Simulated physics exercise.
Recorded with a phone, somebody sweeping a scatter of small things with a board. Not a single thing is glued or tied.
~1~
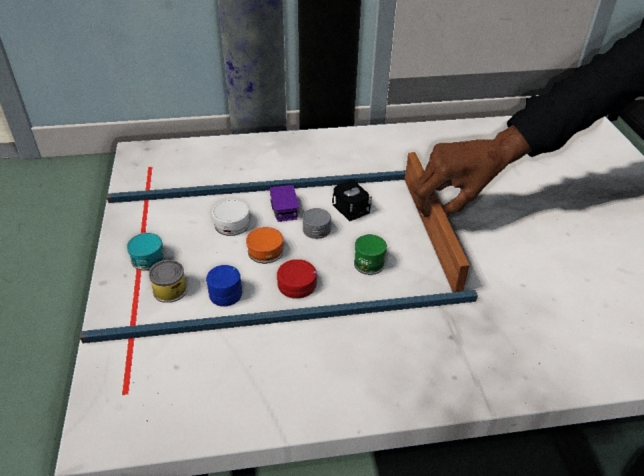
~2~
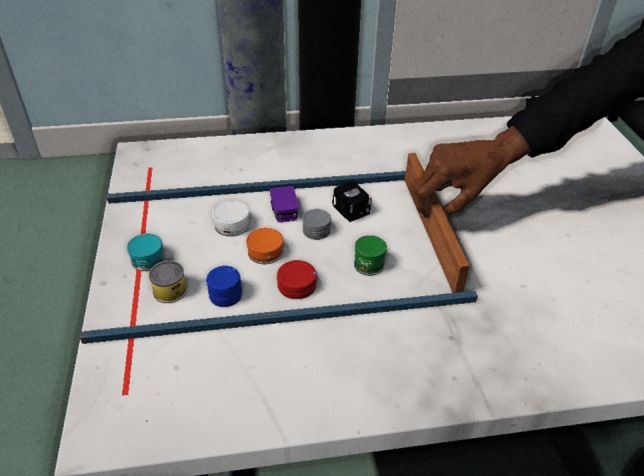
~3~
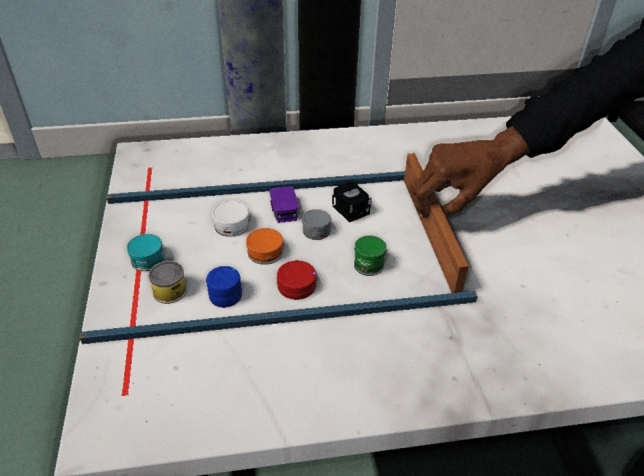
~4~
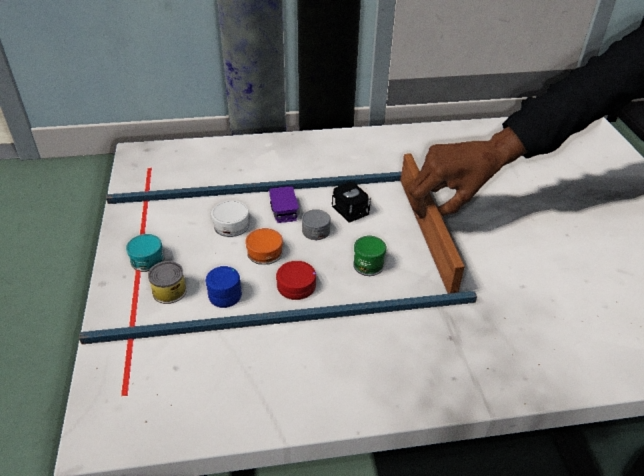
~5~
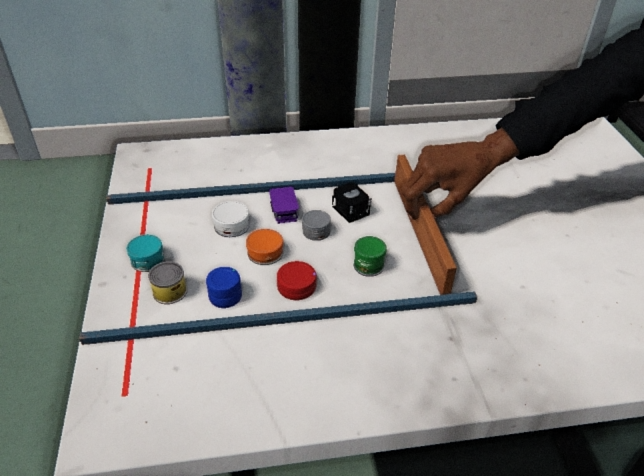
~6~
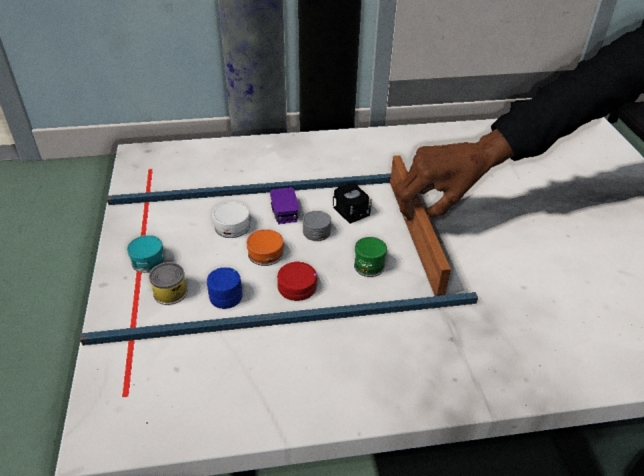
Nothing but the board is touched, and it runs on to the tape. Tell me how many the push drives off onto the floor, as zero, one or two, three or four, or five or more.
Three or four, I think.
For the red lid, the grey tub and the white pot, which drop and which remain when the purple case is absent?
Red lid still up; grey tub still up; white pot down.
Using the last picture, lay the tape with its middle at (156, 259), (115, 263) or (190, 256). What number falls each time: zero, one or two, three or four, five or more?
One or two; 5 or more; none.
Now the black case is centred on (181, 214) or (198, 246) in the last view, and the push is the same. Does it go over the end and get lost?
First spot: Safe; second: Gone.
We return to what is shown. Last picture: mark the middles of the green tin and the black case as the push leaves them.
They come to rest around (118, 283) and (130, 216).
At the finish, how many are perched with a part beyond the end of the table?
The count would be 2.
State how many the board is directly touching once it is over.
It touches 5.
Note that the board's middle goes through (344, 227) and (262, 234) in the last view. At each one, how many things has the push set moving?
It comes to 2 for the first spot, 8 for the other.
Soon after, none off yet; turquoise tin at rest near (147, 254); yellow pot at rest near (169, 283); blue lid at rest near (225, 288).
Then, none off yet; turquoise tin at rest near (147, 254); yellow pot moved about its own width near (149, 279); blue lid moved about its own width near (179, 286).
At rest, the number that fall off is three or four; fallen, white pot, yellow pot and turquoise tin.
